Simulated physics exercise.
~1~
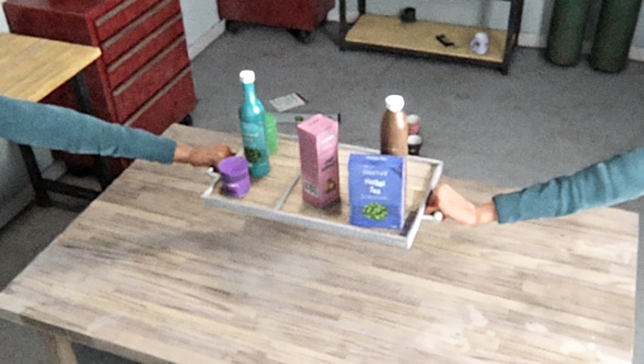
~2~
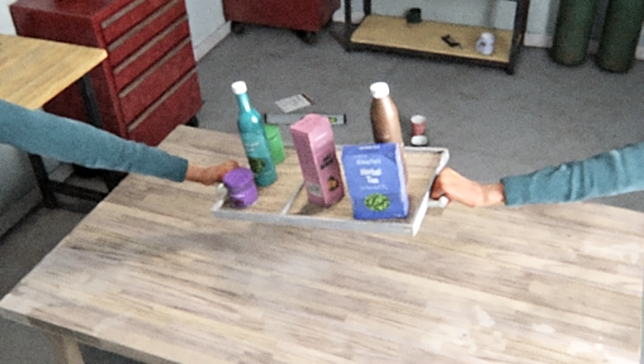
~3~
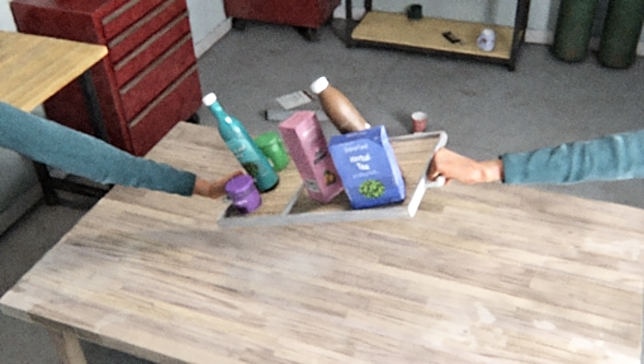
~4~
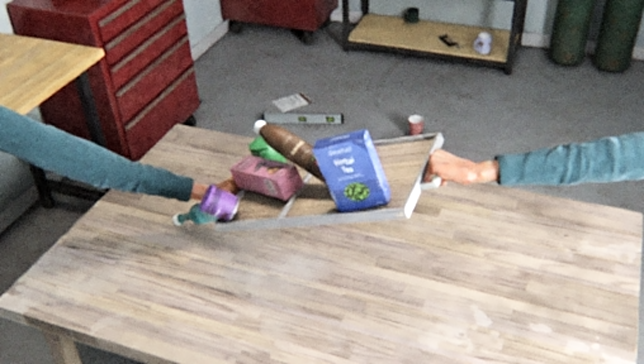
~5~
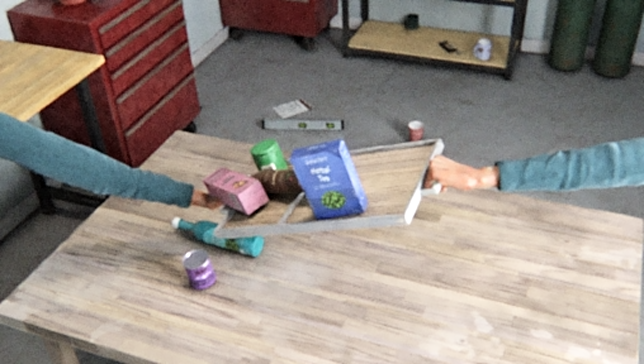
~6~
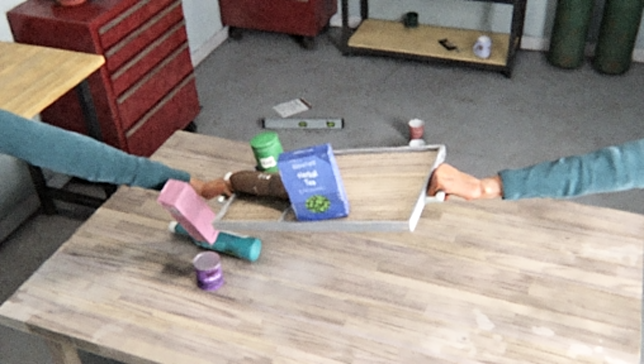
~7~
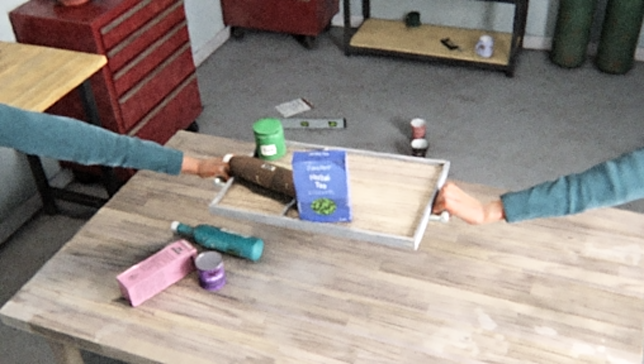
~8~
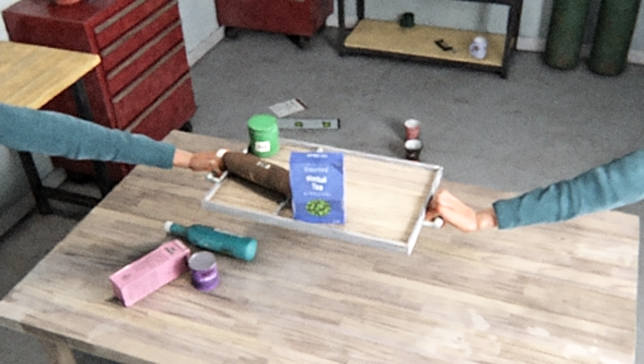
Two hands tilted a loaded tray down to the left above a wooden table, and the bottles and pink carton toppled; the turquoise bottle, purple tin and carton ended up on the tabletop, while the levelled tray kept the fallen brown bottle, green jar and upright blue packet.
